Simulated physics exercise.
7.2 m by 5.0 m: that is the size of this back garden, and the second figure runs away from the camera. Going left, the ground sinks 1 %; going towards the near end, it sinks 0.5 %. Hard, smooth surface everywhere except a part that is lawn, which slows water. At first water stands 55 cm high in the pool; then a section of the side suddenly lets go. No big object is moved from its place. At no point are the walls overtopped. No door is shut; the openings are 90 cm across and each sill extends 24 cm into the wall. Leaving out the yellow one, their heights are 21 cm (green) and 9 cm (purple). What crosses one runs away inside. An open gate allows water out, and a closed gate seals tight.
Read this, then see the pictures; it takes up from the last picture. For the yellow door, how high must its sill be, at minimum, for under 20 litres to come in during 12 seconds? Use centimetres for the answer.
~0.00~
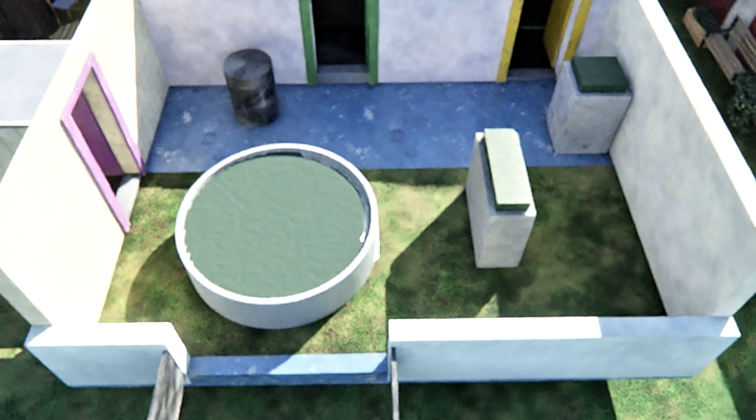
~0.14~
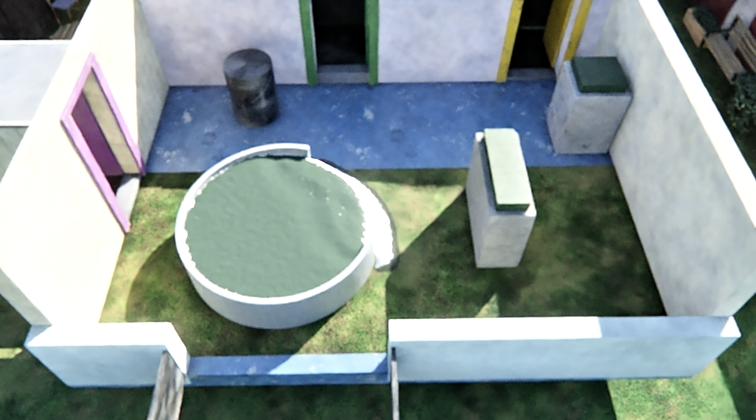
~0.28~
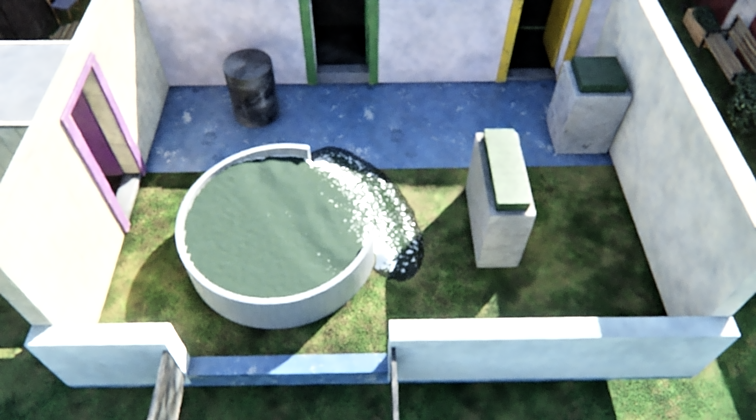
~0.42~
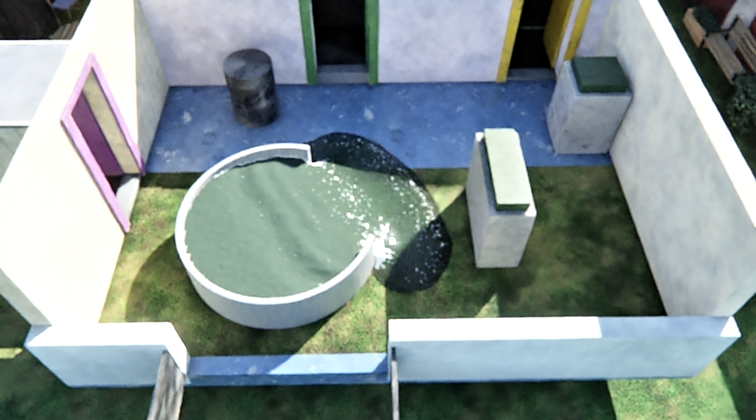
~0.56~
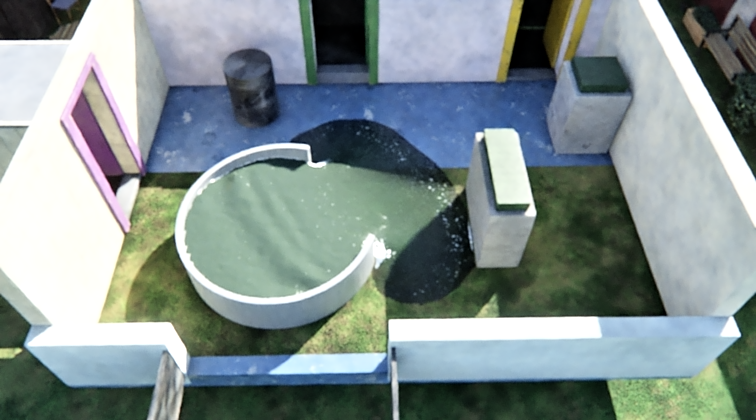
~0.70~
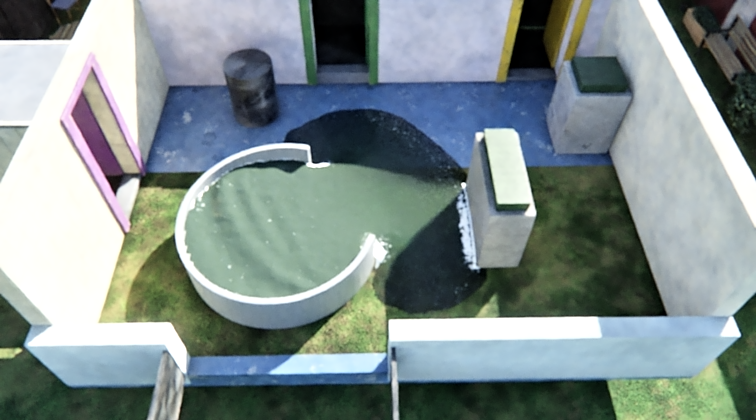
It must be roughly 19 cm high.
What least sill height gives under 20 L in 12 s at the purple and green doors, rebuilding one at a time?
About 6.0 cm at purple and about 9.0 cm at green.
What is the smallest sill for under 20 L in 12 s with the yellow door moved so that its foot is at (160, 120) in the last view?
Something near 7.5 cm.
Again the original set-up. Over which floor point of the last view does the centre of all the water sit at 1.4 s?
Centre of mass: About (331, 220) px.
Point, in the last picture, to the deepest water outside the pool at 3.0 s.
About (576, 84).
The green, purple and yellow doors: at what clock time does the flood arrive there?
Green: 1.2 s; purple: 6.0 s; yellow: 2.0 s.
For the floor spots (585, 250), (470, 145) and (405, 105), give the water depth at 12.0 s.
First 6, then 5, then 4 cm.
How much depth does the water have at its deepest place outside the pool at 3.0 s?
I'd put it near 32 cm.
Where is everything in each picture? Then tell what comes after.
In the first frame, still water, 55 cm deep, in the pool at (279, 219); the yellow door at (544, 31) is dry.
In the second frame, the gap is at (360, 200), the front 0.3 m out at a hidden place; the back of the pool holds 55 cm.
In the third frame, the front is at (338, 151), 0.6 m from the gap at (360, 202); 1.4 m2 of floor is wet, 55 cm left at the back.
In the fourth frame, water pours out at (360, 202) and has run 1.0 m, to (361, 140); about 8 cm deep outside, 55 cm at the back.
In the fifth frame, the front is at (383, 129), 1.4 m from the gap at (360, 203); 4.5 m2 of floor is wet, 55 cm left at the back.
In the sixth frame, water pours out at (360, 203) and has run 1.7 m, to (394, 119); about 7 cm deep outside, 55 cm at the back; 2.4 m in a straight line remain to the yellow door at (544, 31).
After 1.4 s water covers 35 % of the floor, deepest (30 cm) near (455, 200); it has not reached the yellow door.
After 3.0 s water covers 55 % of the floor, deepest (32 cm) near (576, 84); 16 cm at the yellow door, 24 litres in over its 7 cm sill.
After 12.0 s water covers 95 % of the floor, deepest (11 cm) near (88, 358); 2 cm at the yellow door, 163 litres in over its 7 cm sill.
At the yellow door as built, the water arrived by 2.0 s and peaked near 21 cm at 4.2 s.
Run again over the same 12 s with other heights there, 36 litres in over 16.5 cm, 9 litres over 22 cm. The limit of 20 litres is kept from about 19 cm up.
